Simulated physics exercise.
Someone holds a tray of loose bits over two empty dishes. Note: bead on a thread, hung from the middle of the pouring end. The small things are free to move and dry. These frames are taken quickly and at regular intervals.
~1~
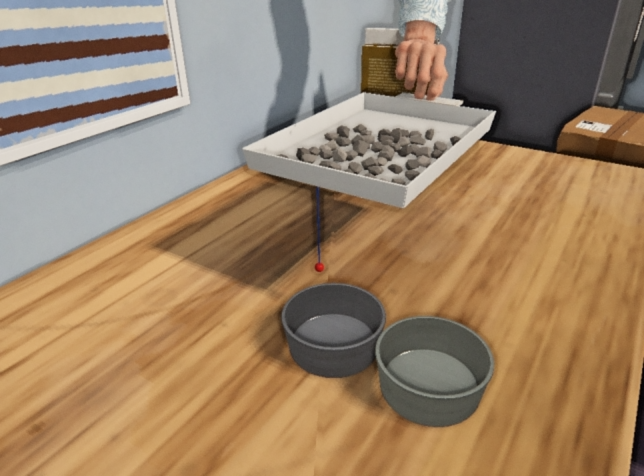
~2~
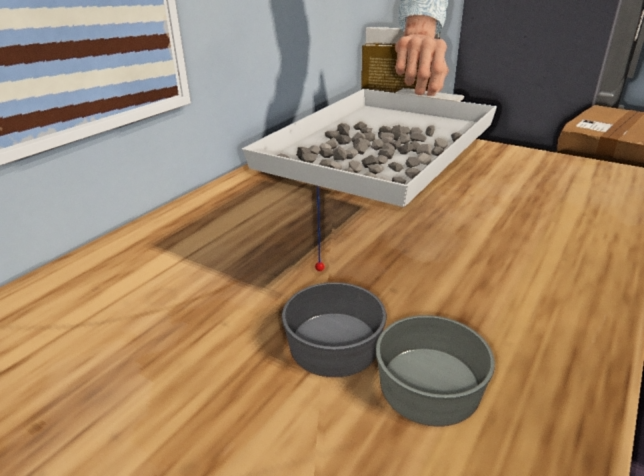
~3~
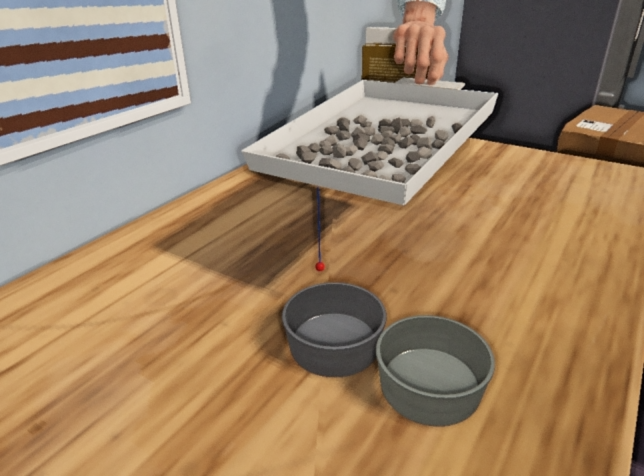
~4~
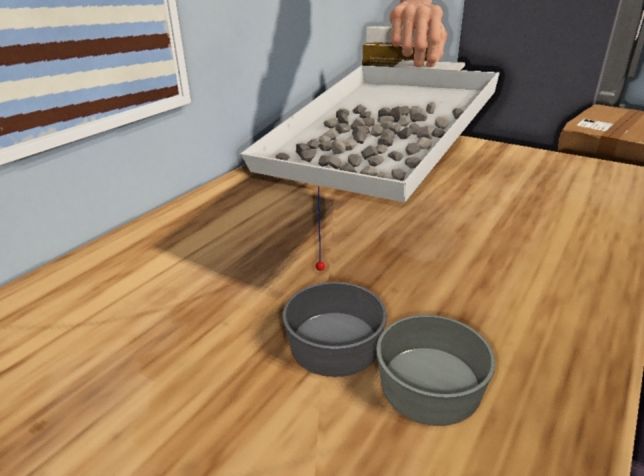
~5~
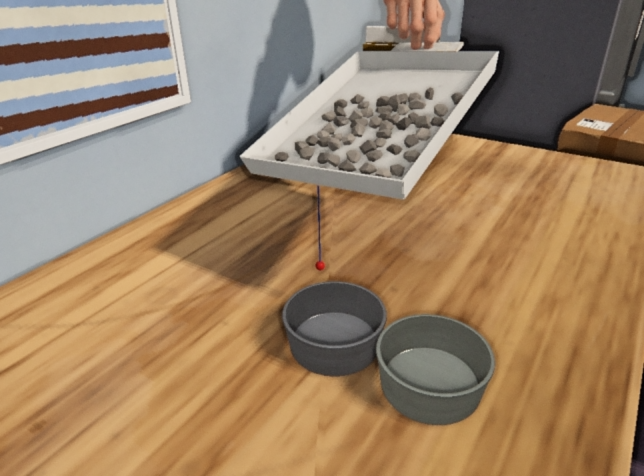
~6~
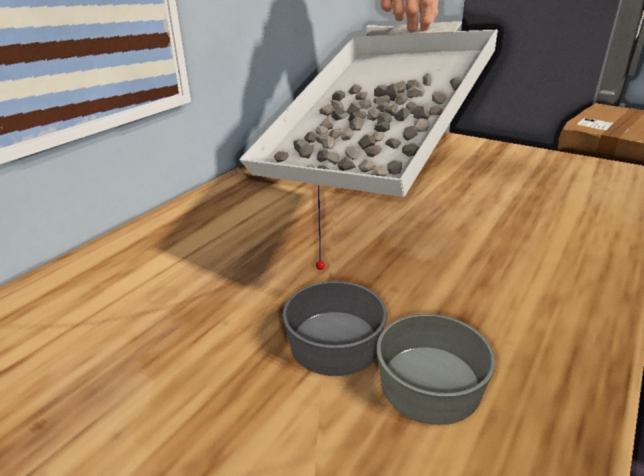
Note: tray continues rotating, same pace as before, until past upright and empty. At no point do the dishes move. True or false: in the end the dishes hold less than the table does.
True.
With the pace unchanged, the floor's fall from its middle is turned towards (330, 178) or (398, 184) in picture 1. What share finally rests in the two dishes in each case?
In order: About 50, then 40 percent.
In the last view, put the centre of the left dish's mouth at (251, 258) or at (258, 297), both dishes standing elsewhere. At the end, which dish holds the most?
In turn: The left-side dish; the left-side dish.
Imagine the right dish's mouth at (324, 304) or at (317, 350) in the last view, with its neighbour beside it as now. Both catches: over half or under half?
At the first place more than half, at the second under half.
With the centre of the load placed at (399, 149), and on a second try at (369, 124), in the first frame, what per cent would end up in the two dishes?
Near 10 % and 0 %.
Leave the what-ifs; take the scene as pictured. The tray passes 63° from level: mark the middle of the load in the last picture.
I'd put it at about (300, 156).
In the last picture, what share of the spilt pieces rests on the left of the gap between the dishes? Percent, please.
Close to 100 in a hundred.
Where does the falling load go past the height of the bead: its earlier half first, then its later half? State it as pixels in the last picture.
Starting near (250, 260), moving on to near (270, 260).
Shortly afterwards, tray tipped steeply; all but a few on the tray; only a few in the air.
Next, tray tipped right over; near half on the tray; only a few in the left dish; near a third outside both; a little in the air.
Some moments later, tray tipped past a quarter turn; a little in the left dish; all but a few outside both.
In the end, tray tipped past a quarter turn; none at all in the right dish; a little in the left dish; all but a few outside both.
